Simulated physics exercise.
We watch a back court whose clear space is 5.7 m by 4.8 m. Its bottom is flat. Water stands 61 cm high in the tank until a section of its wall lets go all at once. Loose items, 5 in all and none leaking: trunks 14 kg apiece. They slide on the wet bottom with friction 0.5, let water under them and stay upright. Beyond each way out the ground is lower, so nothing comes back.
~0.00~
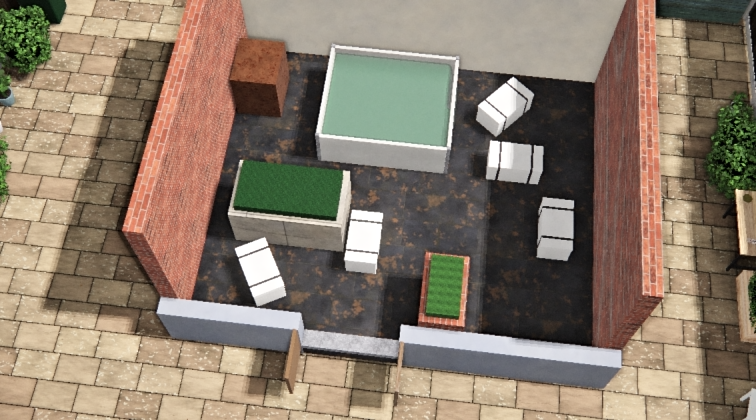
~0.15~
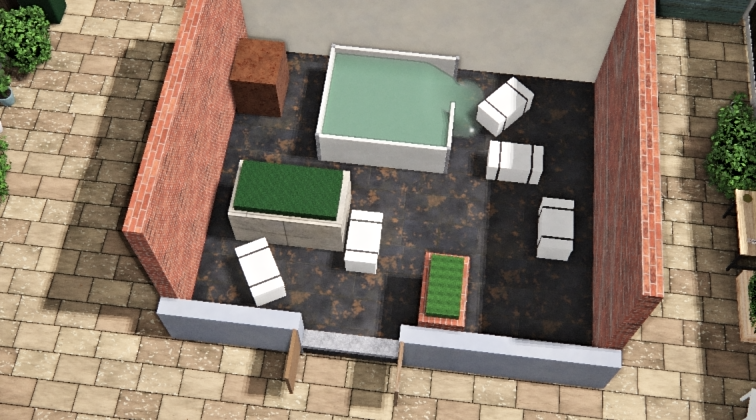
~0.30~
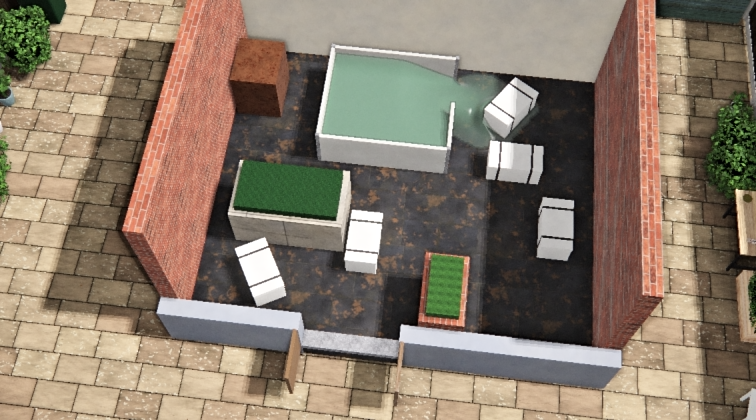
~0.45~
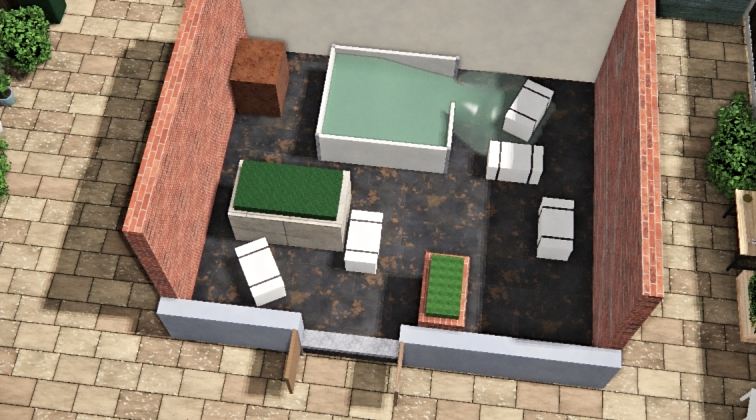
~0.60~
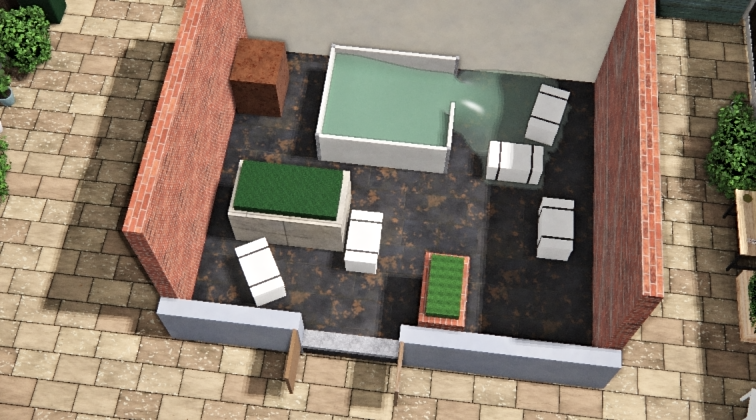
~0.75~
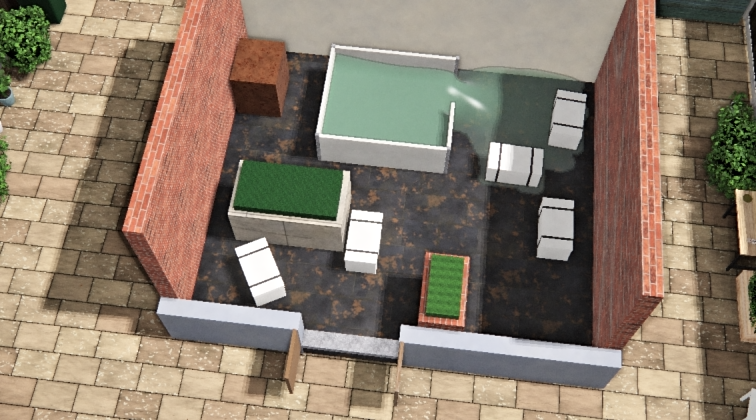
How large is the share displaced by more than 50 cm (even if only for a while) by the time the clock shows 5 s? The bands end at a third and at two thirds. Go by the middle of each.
Share: One to two thirds.
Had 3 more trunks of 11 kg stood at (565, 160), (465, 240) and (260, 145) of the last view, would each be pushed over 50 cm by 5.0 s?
In that order: More, past it, short of it.
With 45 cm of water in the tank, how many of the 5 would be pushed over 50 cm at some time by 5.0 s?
Then 3.
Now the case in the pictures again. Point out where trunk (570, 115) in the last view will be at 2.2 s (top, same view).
Around (587, 149).
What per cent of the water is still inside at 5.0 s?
About 100 per cent.
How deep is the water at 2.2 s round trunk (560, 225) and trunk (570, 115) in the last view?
About 5 and 26 cm.
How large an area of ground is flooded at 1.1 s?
Some 6.5 m2.
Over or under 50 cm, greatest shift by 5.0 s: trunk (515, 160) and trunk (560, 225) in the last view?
In turn: Over, more.
After 1.1 s 1 of 5 are over 50 cm from their spots; 1 afloat.
After 2.2 s 1 of 5 are over 50 cm from their spots; 1 afloat.
After 3.5 s 3 of 5 are over 50 cm from their spots; 2 afloat.
After 5.0 s 3 of 5 are over 50 cm from their spots, and 3 have been at some point; 2 afloat.
